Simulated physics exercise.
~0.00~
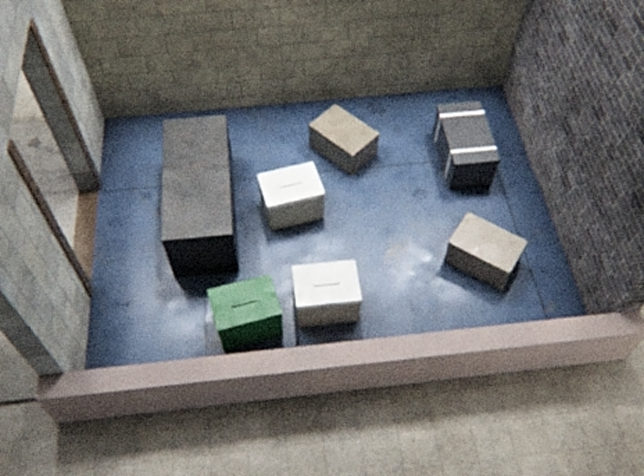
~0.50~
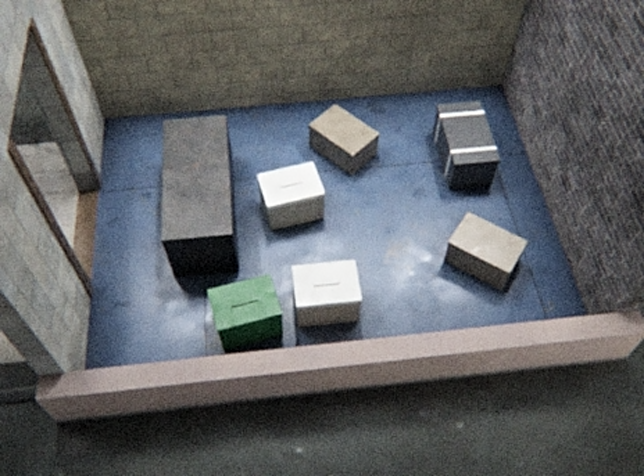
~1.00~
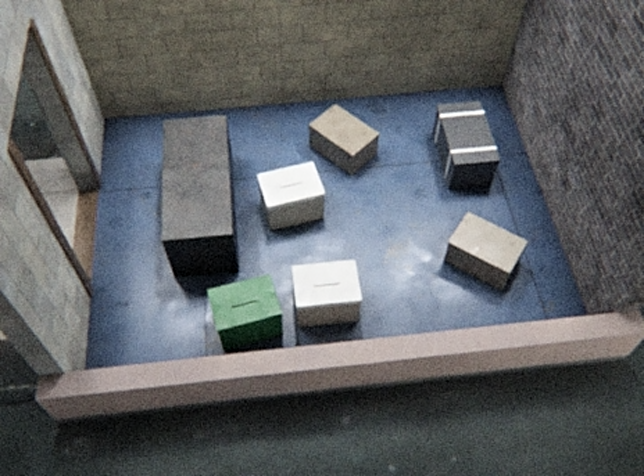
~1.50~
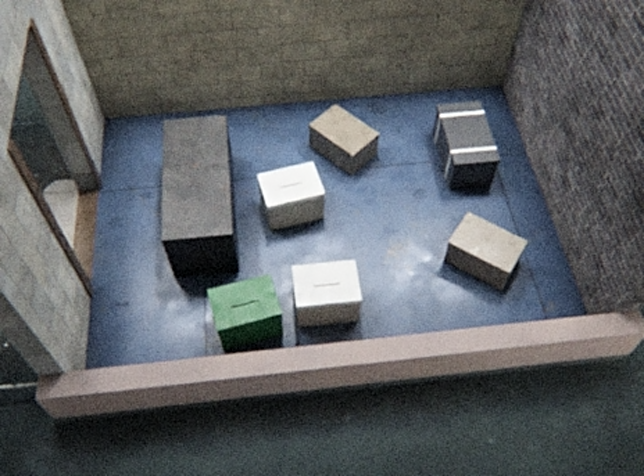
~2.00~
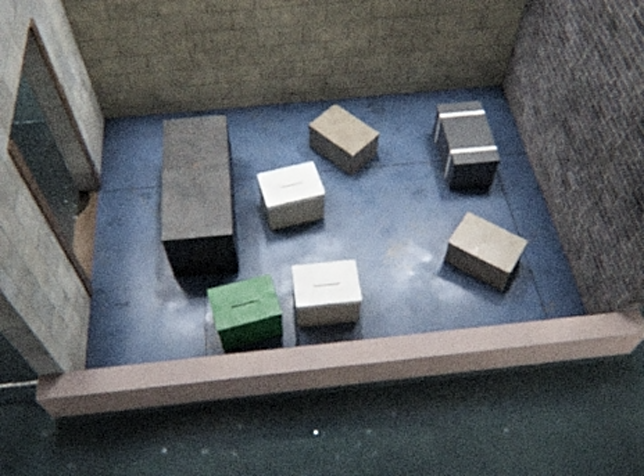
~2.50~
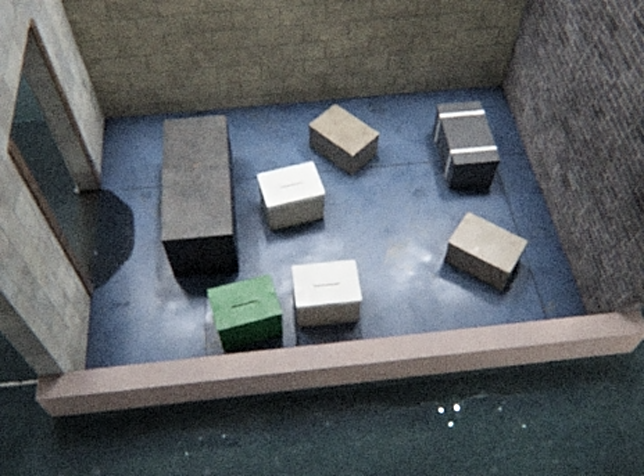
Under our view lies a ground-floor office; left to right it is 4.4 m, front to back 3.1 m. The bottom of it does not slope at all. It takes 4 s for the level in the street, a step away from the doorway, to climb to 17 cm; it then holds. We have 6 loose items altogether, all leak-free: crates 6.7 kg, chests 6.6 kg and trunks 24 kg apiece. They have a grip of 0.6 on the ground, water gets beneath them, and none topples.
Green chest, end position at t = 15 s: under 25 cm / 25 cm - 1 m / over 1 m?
Final distance: A quarter metre to a metre.
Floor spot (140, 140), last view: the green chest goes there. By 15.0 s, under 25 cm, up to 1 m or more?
Here it heads a good way off.
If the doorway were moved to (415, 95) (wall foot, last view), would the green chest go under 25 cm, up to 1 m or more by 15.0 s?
You'd see the green chest wander off a long way.
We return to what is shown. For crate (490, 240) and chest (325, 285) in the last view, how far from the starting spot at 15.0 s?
In that order: 120 cm, 50 cm.
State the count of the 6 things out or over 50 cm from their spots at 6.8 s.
By my reckoning, 0.
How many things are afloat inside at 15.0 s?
At that time, 6.
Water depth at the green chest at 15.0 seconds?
Roughly 7 cm deep.
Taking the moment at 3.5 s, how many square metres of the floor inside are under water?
Near 1.0 m2 in all.
After 3.5 s the green chest is near (244, 302), 0.0 m from its start, aground; 0 afloat.
After 6.8 s the green chest is near (260, 297), 0.1 m from its start, afloat; 1 afloat.
After 11.0 s the green chest is near (295, 218), 0.9 m from its start, aground; 3 afloat.
After 15.0 s the green chest is near (267, 244), 0.6 m from its start, afloat; 6 afloat.
